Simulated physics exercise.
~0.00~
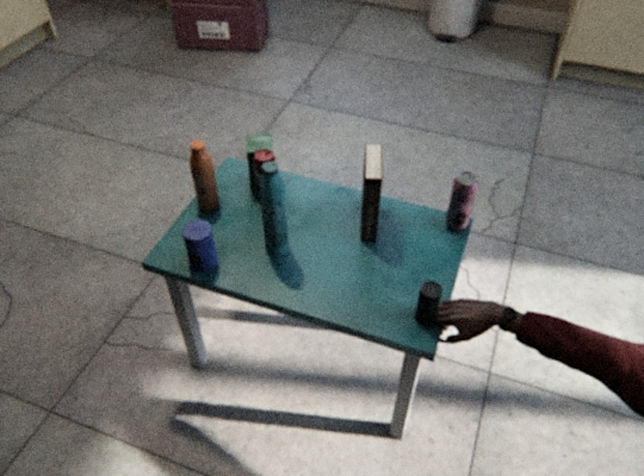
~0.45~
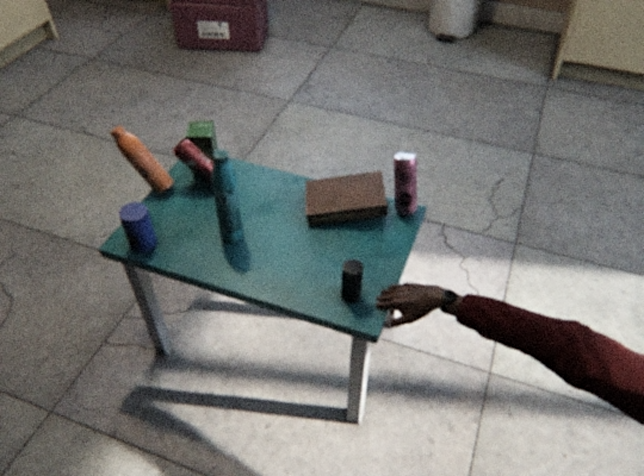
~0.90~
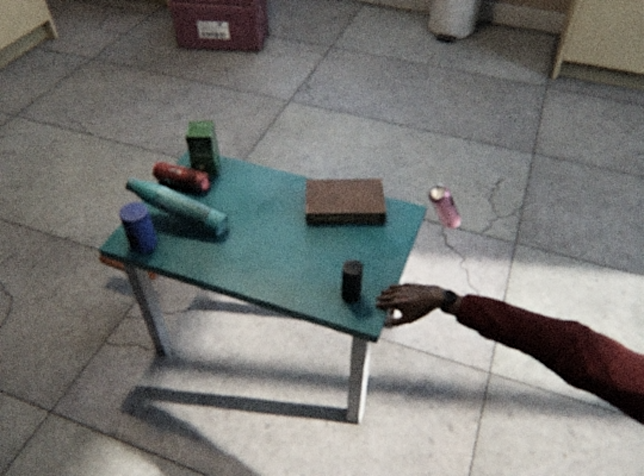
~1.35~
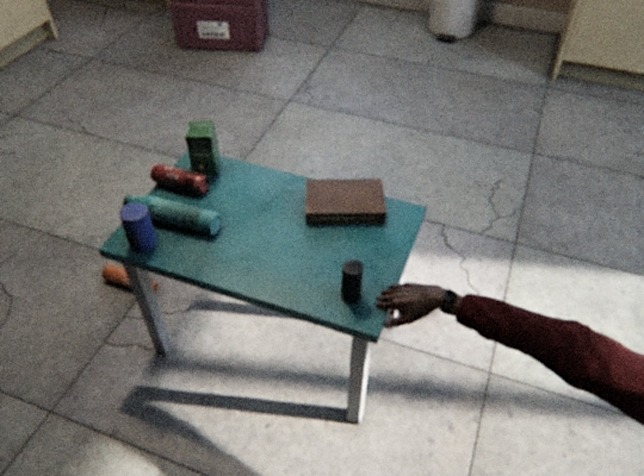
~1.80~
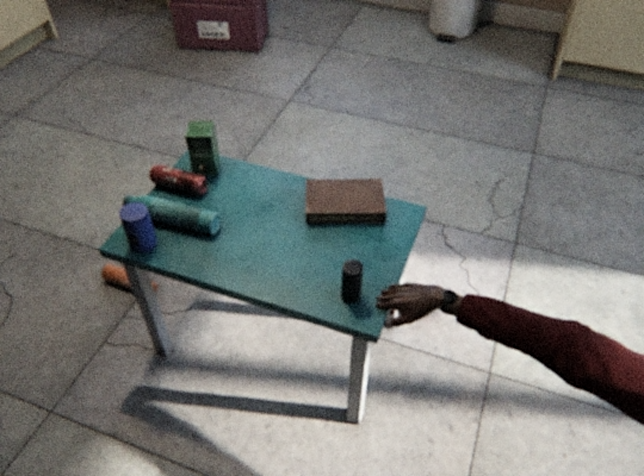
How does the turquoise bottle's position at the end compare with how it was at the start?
At the start the turquoise bottle stands upright on the table, and by the end it is lying on its side on the tabletop.
